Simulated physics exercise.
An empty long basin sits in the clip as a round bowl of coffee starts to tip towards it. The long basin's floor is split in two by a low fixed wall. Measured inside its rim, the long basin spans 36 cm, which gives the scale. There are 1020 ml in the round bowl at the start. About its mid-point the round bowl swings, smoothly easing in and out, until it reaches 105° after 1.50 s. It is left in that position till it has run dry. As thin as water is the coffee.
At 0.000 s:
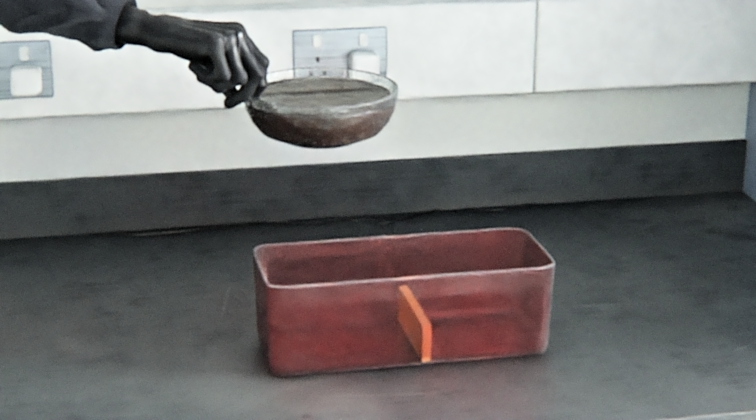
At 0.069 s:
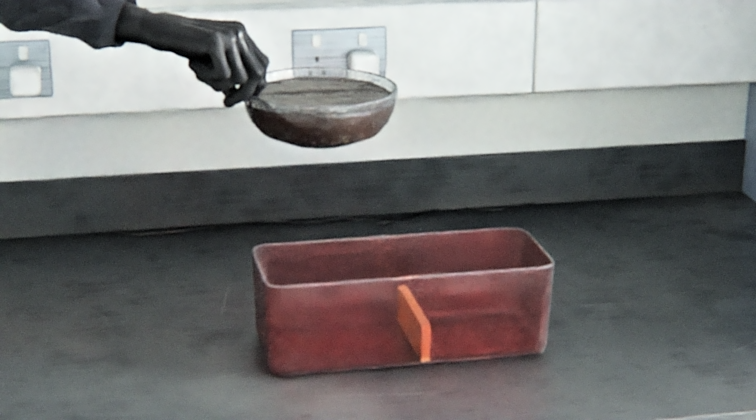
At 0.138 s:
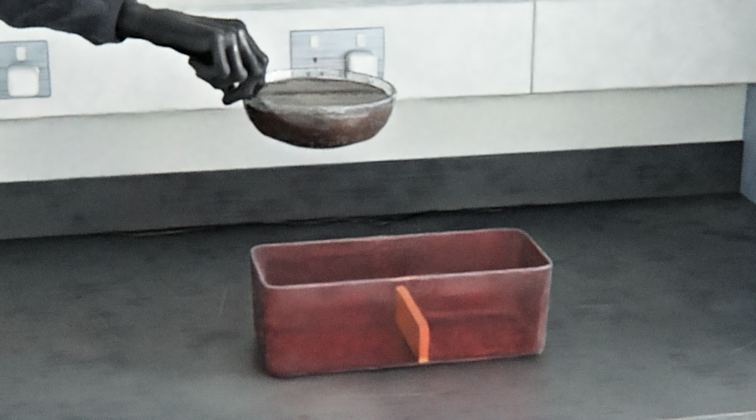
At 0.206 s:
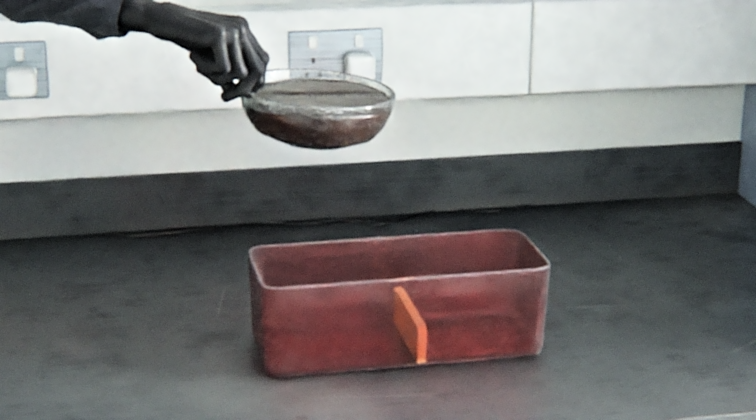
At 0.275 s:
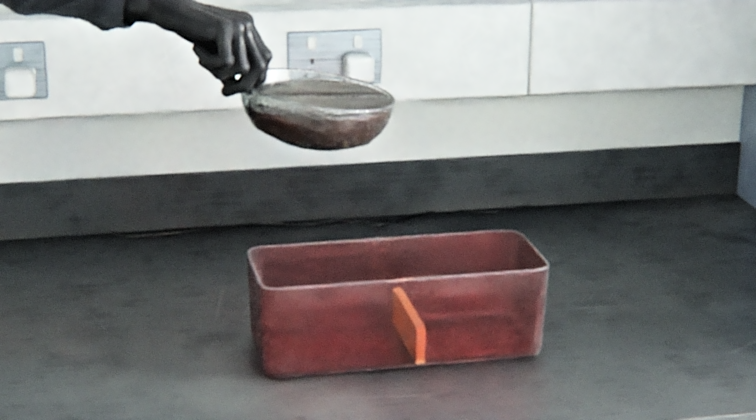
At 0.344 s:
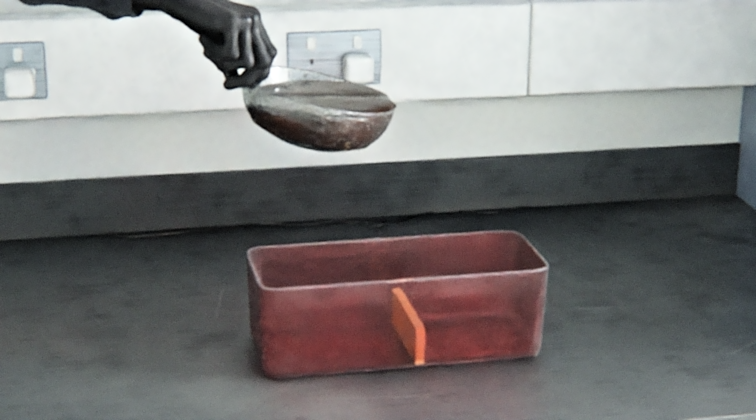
To begin with, a dark hand holds a clear round bowl of brown liquid almost level above an empty, long red basin with an orange divider on a dark counter. The hand then turns the bowl gradually, its right rim dipping and its left side rising, while the basin stays empty.
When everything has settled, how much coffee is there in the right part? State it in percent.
74 out of 100.
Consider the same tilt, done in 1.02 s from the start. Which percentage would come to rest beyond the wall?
Then you'd be looking at around 70 in a hundred.
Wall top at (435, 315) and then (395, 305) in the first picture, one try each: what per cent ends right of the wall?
One try each: Around 55 percent and then around 85 percent.
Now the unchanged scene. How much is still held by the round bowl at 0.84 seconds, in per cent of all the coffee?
I'd estimate some 26 % remains.
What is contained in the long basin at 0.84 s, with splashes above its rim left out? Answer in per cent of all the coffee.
Close to 30 in a hundred.
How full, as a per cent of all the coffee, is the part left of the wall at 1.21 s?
14 %.
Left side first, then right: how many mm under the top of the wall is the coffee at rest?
About 42 mm on the left, about 12 mm on the right.
By 0.84 s the tilt is 62° and 26 per cent is still to pour, 2 is left of the wall and 28 right of it.
By 1.21 s the tilt is 95° and 1 per cent is still to pour, 14 is left of the wall and 76 right of it.
By 1.59 s the tilt is 105° and 0 per cent is still to pour, 20 is left of the wall and 74 right of it.
By 2.00 s the tilt is 105° and 0 per cent is still to pour, 20 is left of the wall and 74 right of it.
At rest 20 per cent lies left of the wall, 74 right of it and 6 outside.
